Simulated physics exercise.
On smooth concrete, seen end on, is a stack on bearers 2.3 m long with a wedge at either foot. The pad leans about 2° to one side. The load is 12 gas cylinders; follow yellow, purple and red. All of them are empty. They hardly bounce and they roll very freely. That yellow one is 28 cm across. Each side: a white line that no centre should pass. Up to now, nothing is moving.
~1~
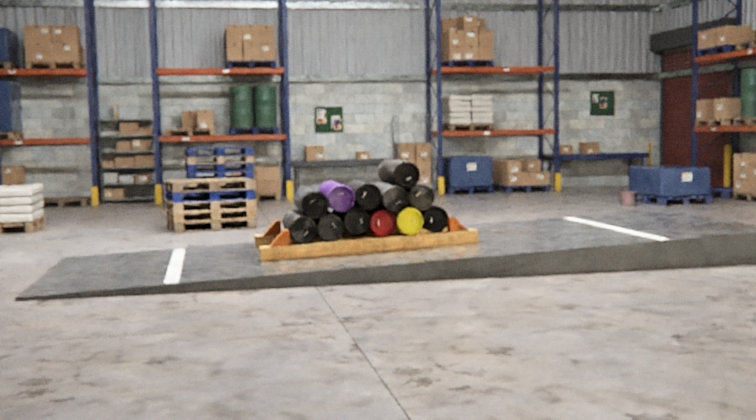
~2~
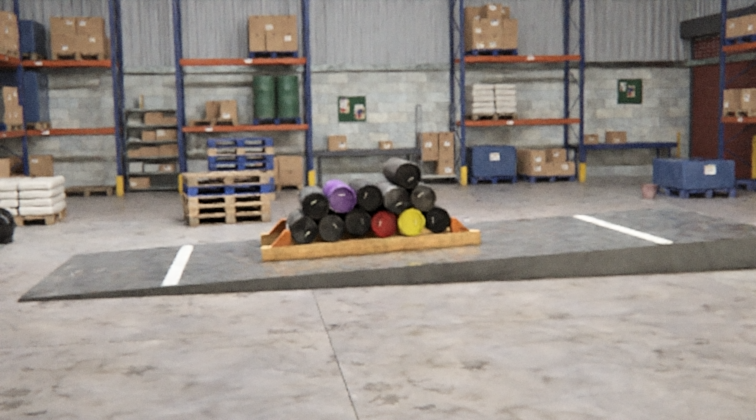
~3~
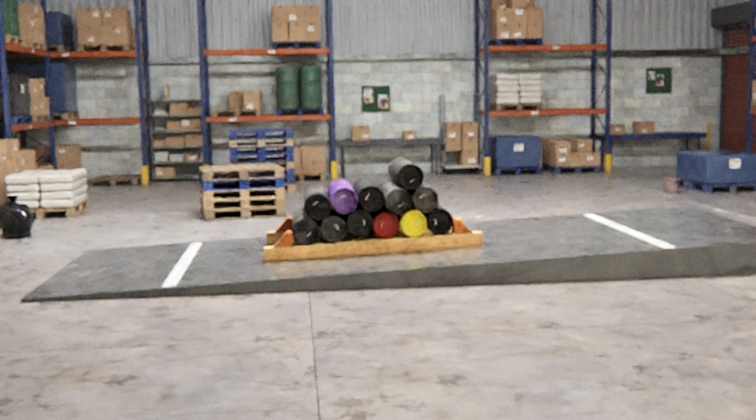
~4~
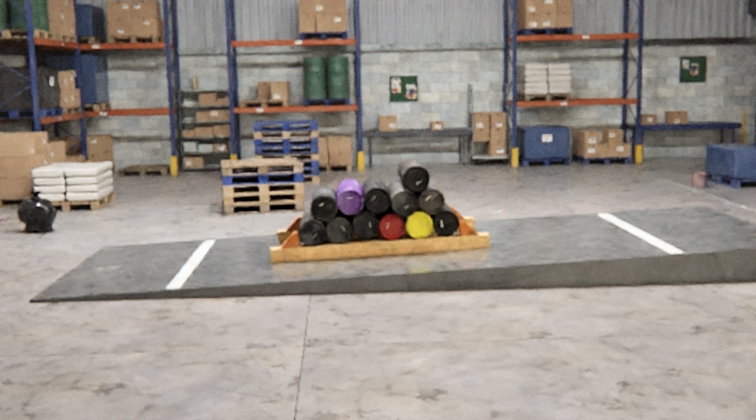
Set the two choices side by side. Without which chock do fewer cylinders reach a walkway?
Chock choice: The right one (0 vs 12).
If it is the left, after 4.0 s, yellow is on the bearers, 75 cm from the bearers' left end, rolling left; purple is past the left line; red is off the bearers, 15 cm short of the left line, rolling left; 6 past a line.
If it is the left, in the end, yellow is past the left line; purple is past the left line; red is past the left line; 12 past a line.
If it is the right, after 0.7 s, yellow is on the bearers, 70 cm from the bearers' right end; purple is up on others, 85 cm from the bearers' left end; red is on the bearers, 100 cm from the bearers' right end; 0 past a line.
If it is the right, in the end, yellow is on the bearers, 70 cm from the bearers' right end; purple is up on others, 85 cm from the bearers' left end; red is on the bearers, 100 cm from the bearers' right end; 0 past a line.
